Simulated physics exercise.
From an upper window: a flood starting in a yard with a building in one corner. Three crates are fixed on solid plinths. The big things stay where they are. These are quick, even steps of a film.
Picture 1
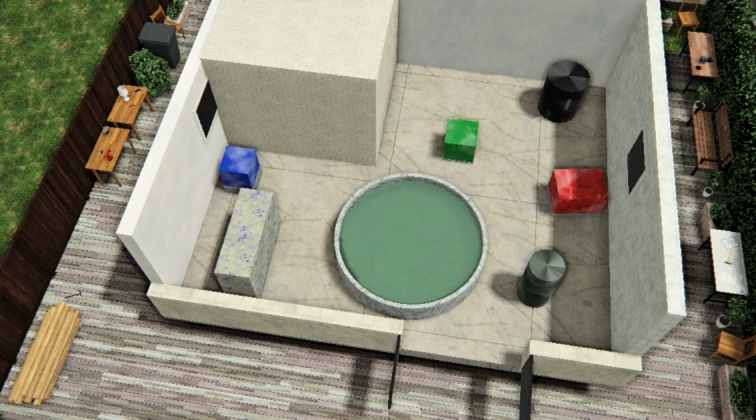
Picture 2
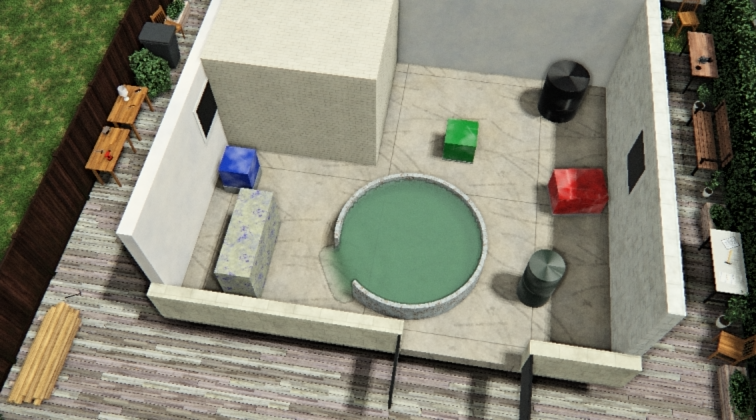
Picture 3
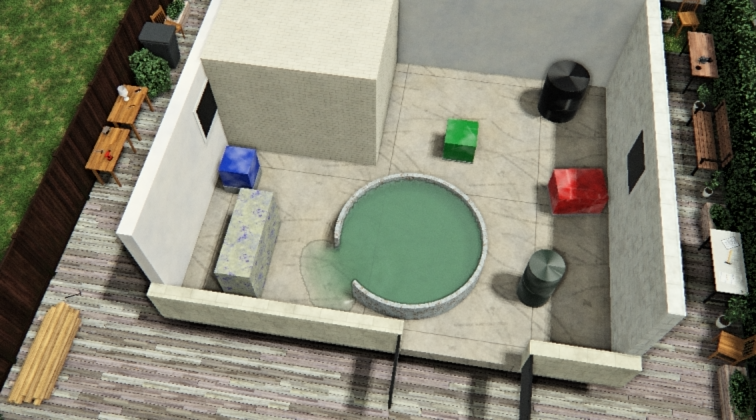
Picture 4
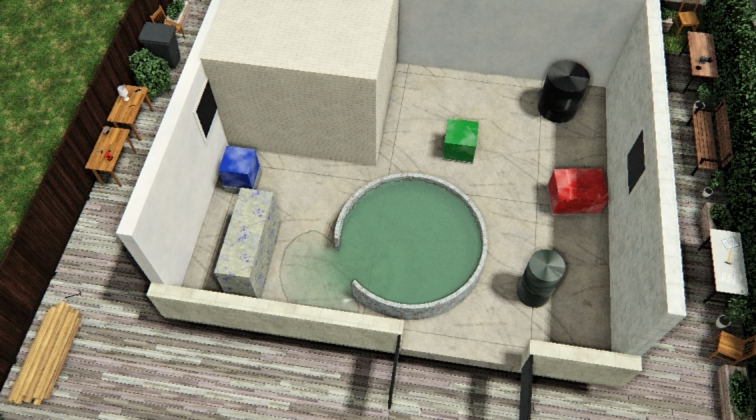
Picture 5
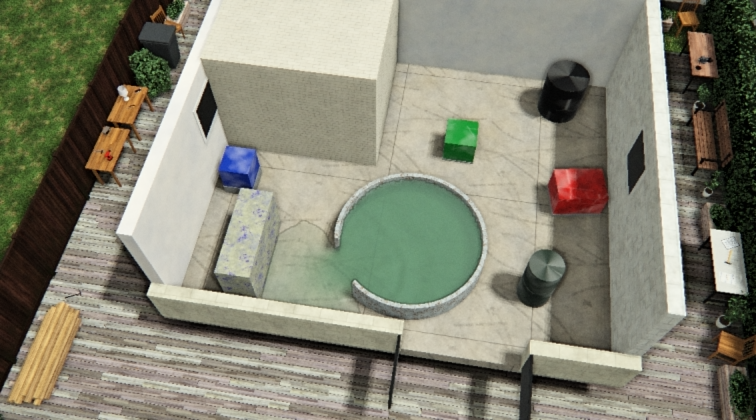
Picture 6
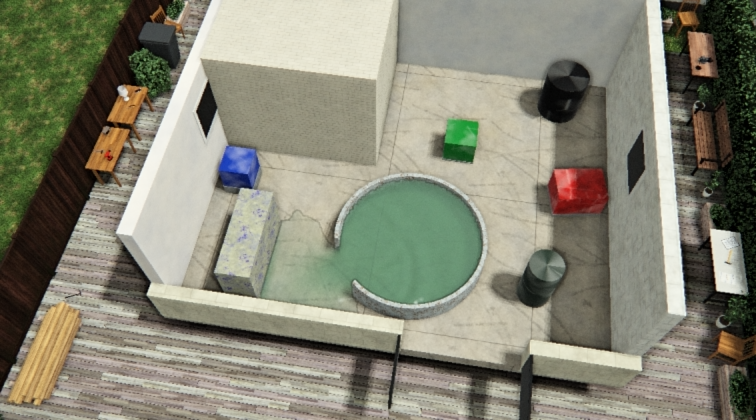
Greenish water poured out through a gap that opened in the left side of the round pool's wall, then spread across the pale yard floor to the speckled block, while the coloured boxes stayed still.
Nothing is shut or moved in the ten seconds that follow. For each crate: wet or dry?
One by one: The blue crate escapes dry; the red crate escapes dry; the green crate is wetted.
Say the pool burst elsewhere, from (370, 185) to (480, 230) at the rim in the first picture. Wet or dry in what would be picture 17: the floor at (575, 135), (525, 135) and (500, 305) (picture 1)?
As listed: Flooded, awash, free of water.
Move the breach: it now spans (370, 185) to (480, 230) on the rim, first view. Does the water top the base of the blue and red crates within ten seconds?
In short: The blue crate stays dry, the red crate gets wet.
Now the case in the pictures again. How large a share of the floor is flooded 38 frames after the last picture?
Near 55 in a hundred.
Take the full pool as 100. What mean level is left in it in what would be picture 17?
Roughly 72 per cent.
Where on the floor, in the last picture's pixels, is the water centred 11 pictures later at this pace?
Roughly at (373, 259).
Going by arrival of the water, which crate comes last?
It is the red crate.
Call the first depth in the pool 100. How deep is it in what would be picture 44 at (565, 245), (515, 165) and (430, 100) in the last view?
About 0, 4 and 2 per cent.
A moment on, water covers 10 % of the floor; the blue crate not reached, the red crate not reached, the green crate not reached.
Next, water covers 20 % of the floor; the blue crate water round its plinth, the red crate not reached, the green crate not reached.
Then, water covers 35 % of the floor; the blue crate water round its plinth, the red crate not reached, the green crate not reached.
Later, water covers 55 % of the floor; the blue crate water round its plinth, the red crate water round its plinth, the green crate water round its plinth.
In the end, water covers 85 % of the floor; the blue crate stayed above the water, the red crate stayed above the water, the green crate was topped.
